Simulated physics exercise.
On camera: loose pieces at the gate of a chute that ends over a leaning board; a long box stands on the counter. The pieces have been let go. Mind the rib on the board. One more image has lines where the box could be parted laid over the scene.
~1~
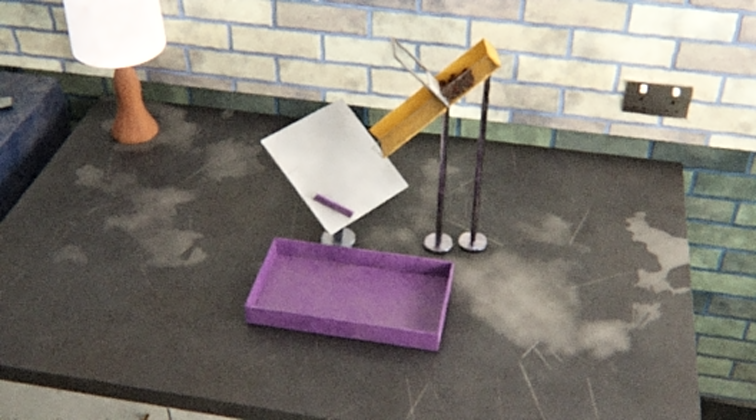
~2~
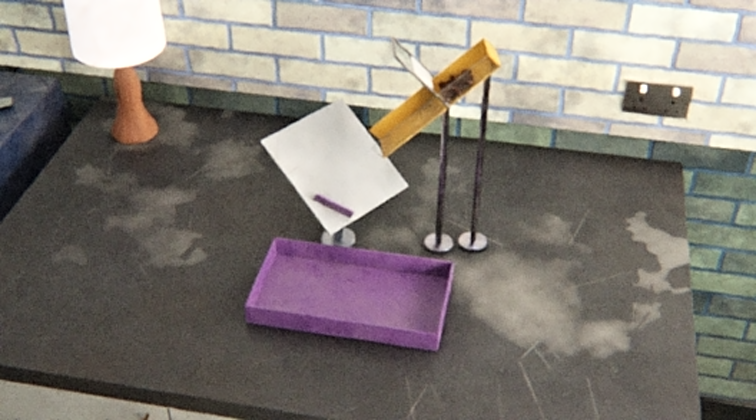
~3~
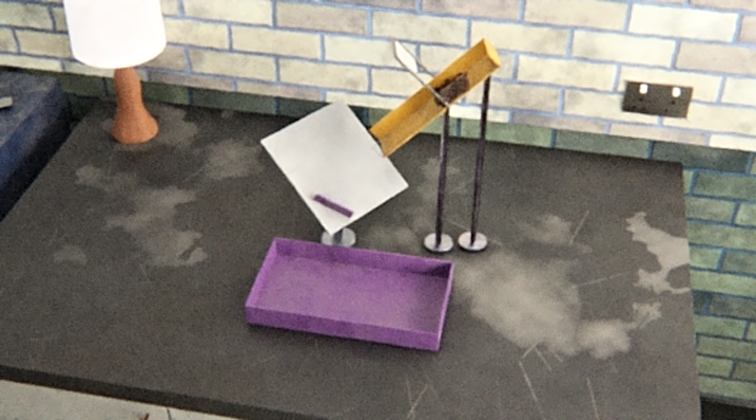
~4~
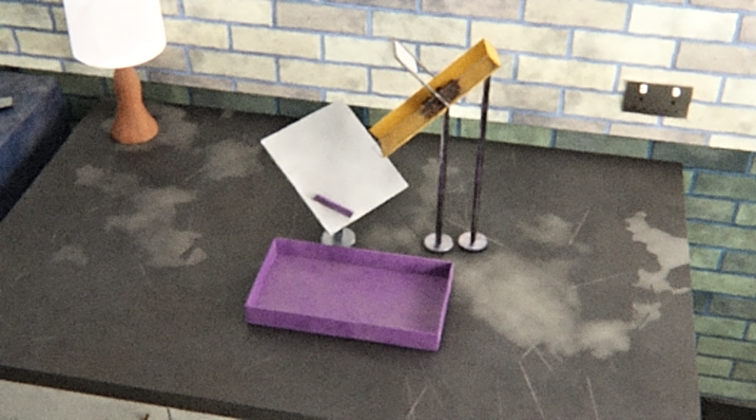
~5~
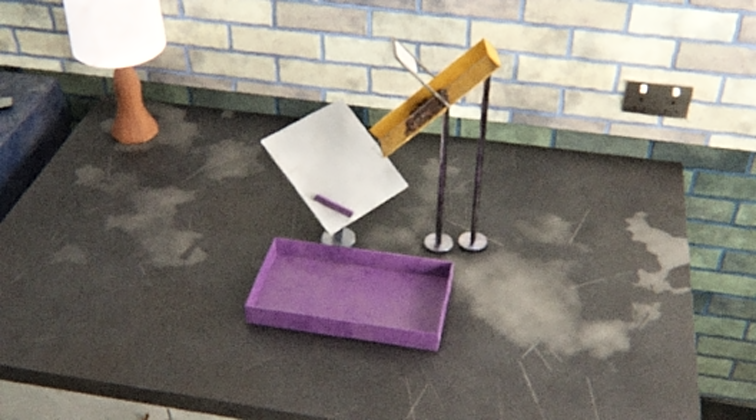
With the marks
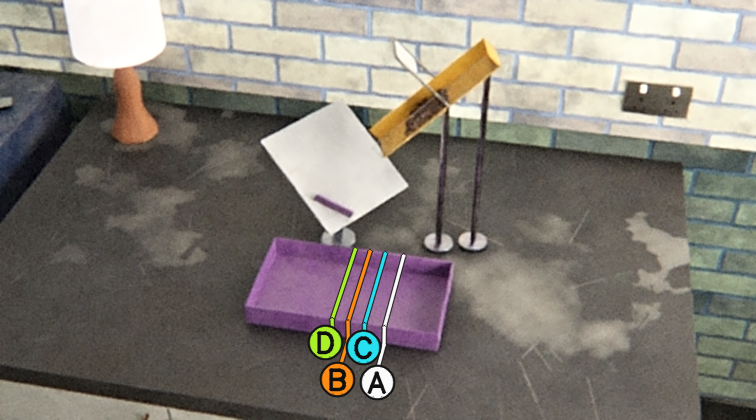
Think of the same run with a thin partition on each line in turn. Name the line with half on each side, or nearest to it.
Line C does it best.
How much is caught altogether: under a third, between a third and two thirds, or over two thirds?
Over two thirds.
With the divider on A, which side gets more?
More lands on the left.
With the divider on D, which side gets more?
Right.
On the marked copy, line A crosses the front rim at (384, 326); line B crosses the front rim at (348, 321); line C crosses the front rim at (364, 323); line D crosses the front rim at (332, 318).
With A, of what is caught, nearly all on the left of the divider, a stray few on the right.
With B, of what is caught, a small part on the left of the divider, nearly all on the right.
With C, of what is caught, about two thirds on the left of the divider, about a third on the right.
With D, of what is caught, none on the left of the divider, all on the right.
